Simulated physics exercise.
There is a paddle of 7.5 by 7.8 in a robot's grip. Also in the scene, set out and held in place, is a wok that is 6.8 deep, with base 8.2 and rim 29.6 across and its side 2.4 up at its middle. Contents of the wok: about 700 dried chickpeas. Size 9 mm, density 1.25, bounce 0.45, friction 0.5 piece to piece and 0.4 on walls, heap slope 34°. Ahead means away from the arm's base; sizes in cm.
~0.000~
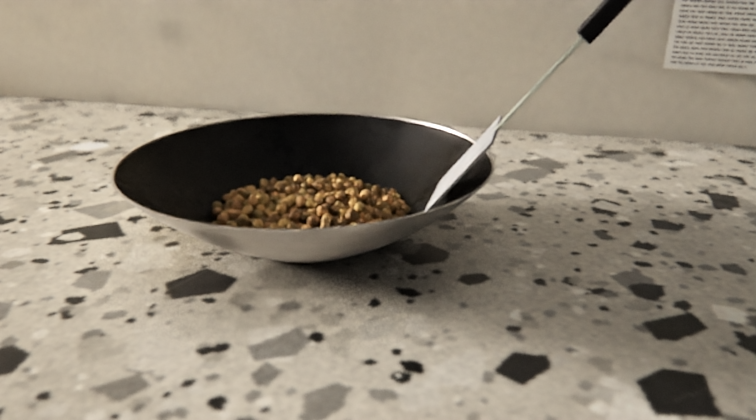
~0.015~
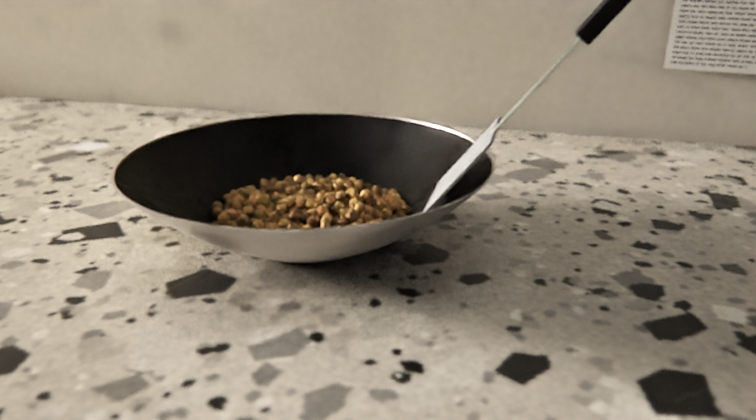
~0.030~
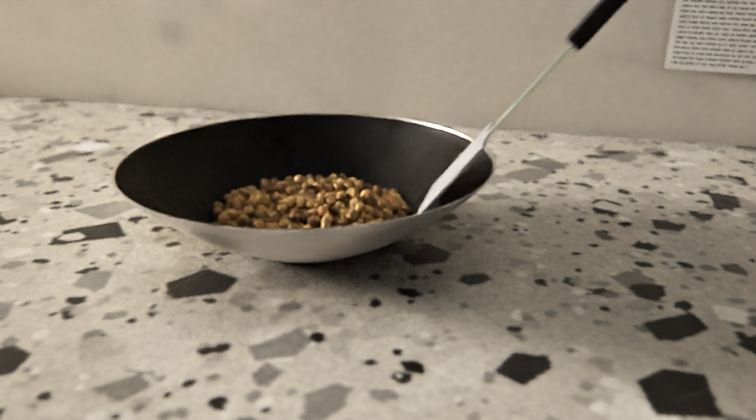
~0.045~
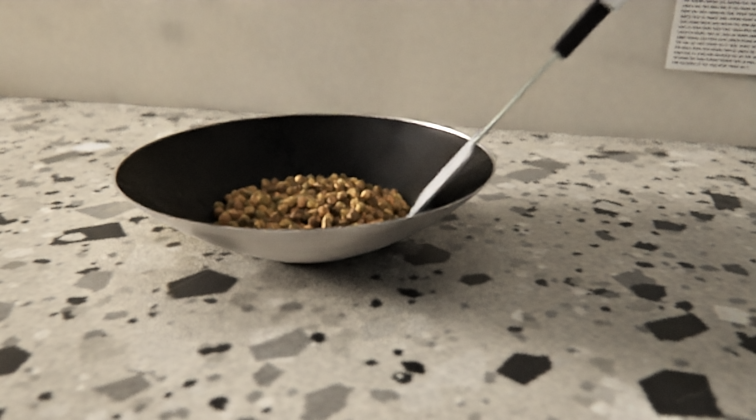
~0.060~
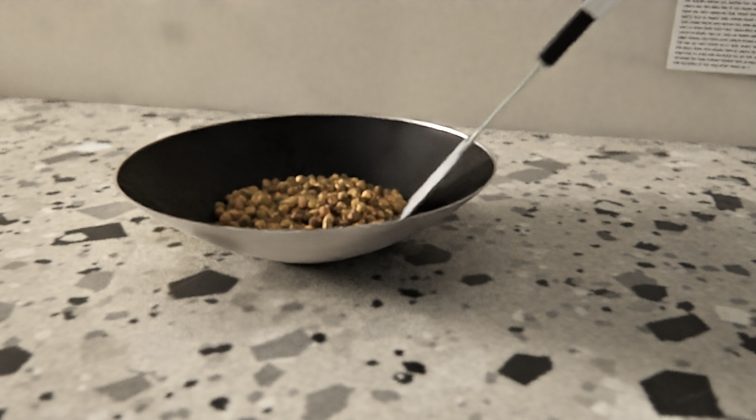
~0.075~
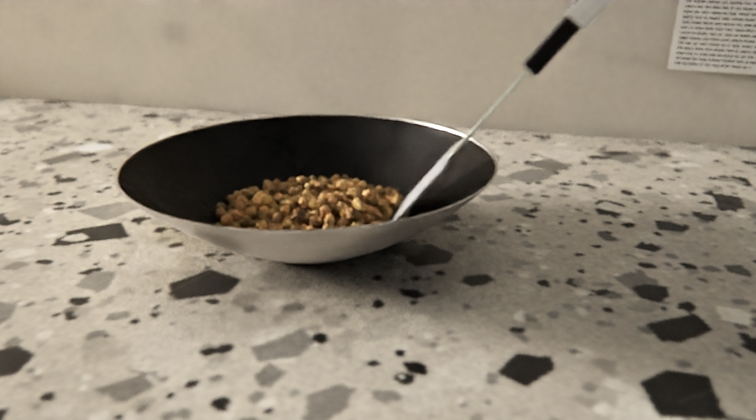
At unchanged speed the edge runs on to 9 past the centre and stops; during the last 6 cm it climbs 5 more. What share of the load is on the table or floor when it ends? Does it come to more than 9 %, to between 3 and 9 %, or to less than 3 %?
It comes to more than 9 %.
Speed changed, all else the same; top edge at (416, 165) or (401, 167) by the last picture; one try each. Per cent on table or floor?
I'd estimate close to 30 and 35 in a hundred.
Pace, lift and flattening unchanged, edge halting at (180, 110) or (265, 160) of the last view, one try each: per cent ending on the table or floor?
Respectively about 25 and 0 percent end on the table or floor.
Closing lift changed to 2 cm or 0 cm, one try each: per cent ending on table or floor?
It comes to around 15 per cent on the first try and around 10 per cent on the second.
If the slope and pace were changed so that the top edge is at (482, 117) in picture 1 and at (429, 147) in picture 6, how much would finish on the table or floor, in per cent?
20 per cent.
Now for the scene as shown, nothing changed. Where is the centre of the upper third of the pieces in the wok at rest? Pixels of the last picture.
About (217, 184).
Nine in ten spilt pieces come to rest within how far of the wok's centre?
45 centimetres, give or take.
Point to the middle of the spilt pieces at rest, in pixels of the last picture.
Pixel estimate: About (30, 199).
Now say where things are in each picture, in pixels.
Paddle top edge at (497, 129), sloping 52°; upper third of the load around (309, 203), from x 215 to 405, top at y 175; 704 in the wok, in the first frame.
Paddle top edge at (496, 130), sloping 52°; upper third of the load around (309, 203), from x 215 to 405, top at y 175, in the second frame.
Paddle top edge at (488, 134), sloping 52°; upper third of the load around (309, 204), from x 215 to 405, top at y 180, in the third frame.
Paddle top edge at (476, 142), sloping 52°; upper third of the load around (310, 204), from x 215 to 405, top at y 180, in the fourth frame.
Paddle top edge at (464, 149), sloping 52°; upper third of the load around (311, 204), from x 220 to 405, top at y 180, in the fifth frame.
Paddle top edge at (452, 155), sloping 52°; upper third of the load around (313, 204), from x 220 to 405, top at y 180; 704 in the wok, in the sixth frame.
After 0.16 s, sloping 52°, highest piece 5 above the table; 704 in the wok.
After 0.25 s, sloping 52°, highest piece 6 above the table; 704 in the wok.
After 0.50 s, sloping 52°, highest piece 8 above the table; 612 in the wok, 62 on the table or floor, 30 on the blade or in flight.
After 1.55 s, sloping 52°, highest piece 6 above the table; 611 in the wok, 93 on the table or floor.
At rest, 611 in the wok, 93 on the table or floor. That is 13 % on the table or floor.
